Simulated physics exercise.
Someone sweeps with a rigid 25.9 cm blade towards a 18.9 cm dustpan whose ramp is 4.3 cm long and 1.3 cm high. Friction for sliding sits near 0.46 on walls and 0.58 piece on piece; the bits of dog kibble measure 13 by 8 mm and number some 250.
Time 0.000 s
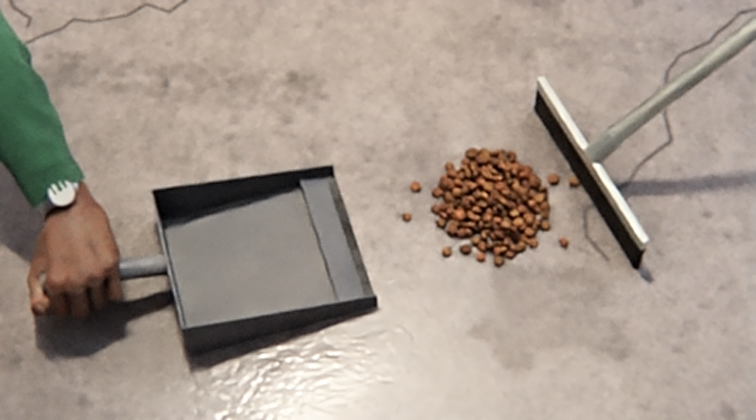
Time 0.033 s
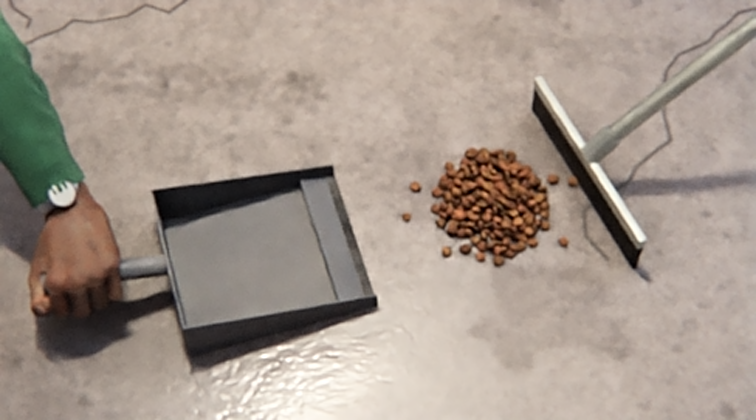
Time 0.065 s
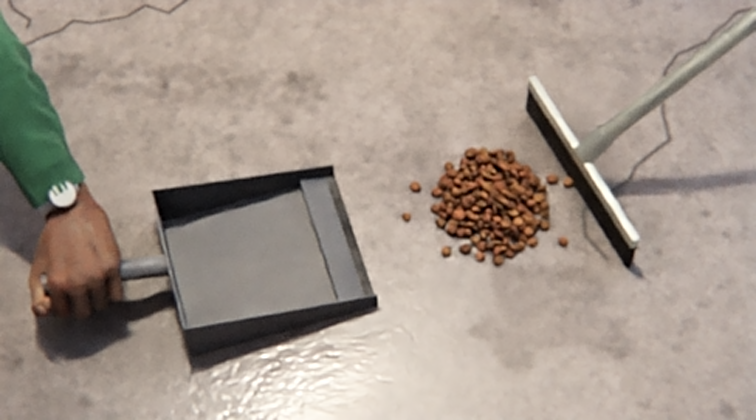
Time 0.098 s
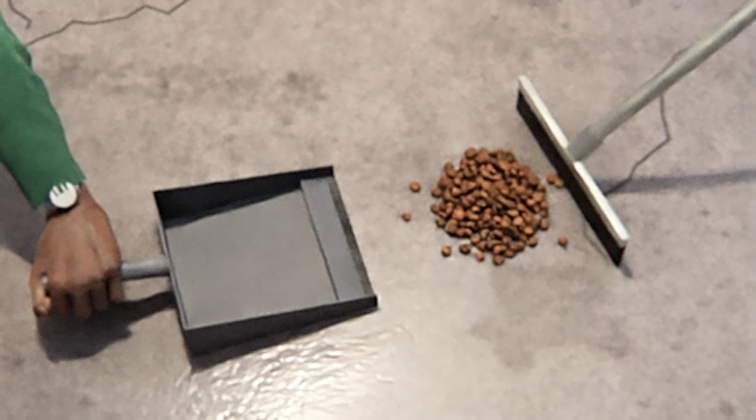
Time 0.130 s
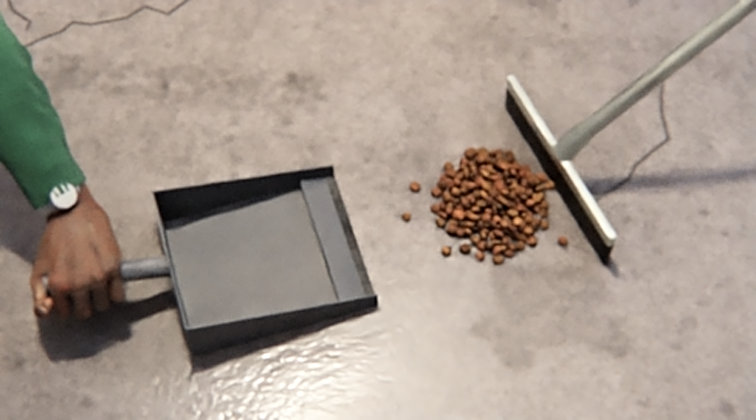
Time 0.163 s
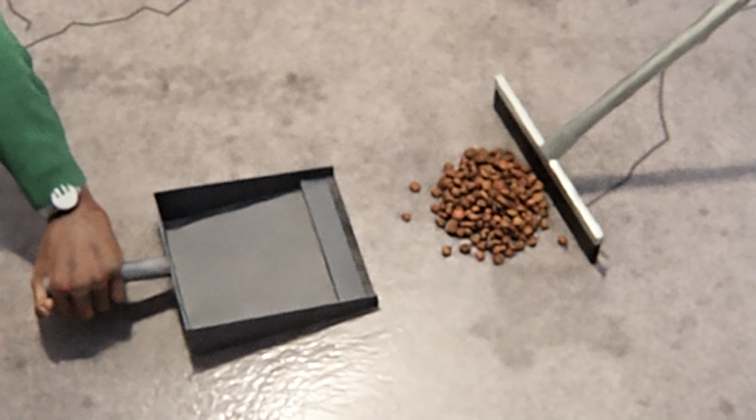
A hand holding a dark dustpan still on a concrete floor while a long-handled blade slides left into a brown kibble pile.
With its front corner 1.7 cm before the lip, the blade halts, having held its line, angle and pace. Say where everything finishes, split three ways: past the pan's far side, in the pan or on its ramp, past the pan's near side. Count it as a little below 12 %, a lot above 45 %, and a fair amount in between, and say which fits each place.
Past the pan's far side: A fair amount, in the pan or on its ramp: A fair amount, past the pan's near side: A little.
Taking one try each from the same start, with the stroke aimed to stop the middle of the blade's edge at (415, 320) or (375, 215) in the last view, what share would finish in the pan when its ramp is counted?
Around 25 per cent, and around 35 per cent.
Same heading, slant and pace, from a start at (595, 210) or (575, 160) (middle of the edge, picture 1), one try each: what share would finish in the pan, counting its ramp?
Estimates: 20 percent and 10 percent.
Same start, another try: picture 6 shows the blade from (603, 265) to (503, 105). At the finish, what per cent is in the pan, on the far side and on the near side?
Pan 35; far 0; near 20.
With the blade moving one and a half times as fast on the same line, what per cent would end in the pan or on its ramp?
In that case roughly 25 percent.
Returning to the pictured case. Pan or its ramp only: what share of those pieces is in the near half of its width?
I'd put it near 20 per cent.
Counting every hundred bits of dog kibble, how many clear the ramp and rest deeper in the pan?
Around 0 in a hundred.
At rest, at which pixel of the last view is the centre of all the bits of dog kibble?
Centre at rest, approx.: (357, 215) px.
After 0.42 s, middle of the blade 14 cm from the lip; 0 % over the lip, far side 5 %, near side 0 %.
After 0.59 s, middle of the blade 7 cm from the lip; 0 % over the lip, far side 15 %, near side 5 %.
Then, at 0.88 s, middle of the blade 3 cm from the lip; 20 % over the lip, far side 20 %, near side 5 %.
In the end, at 1.3 s, far side 20 %, pan 20 %, near side 5 %, in front of the lip or behind the blade 55 %.
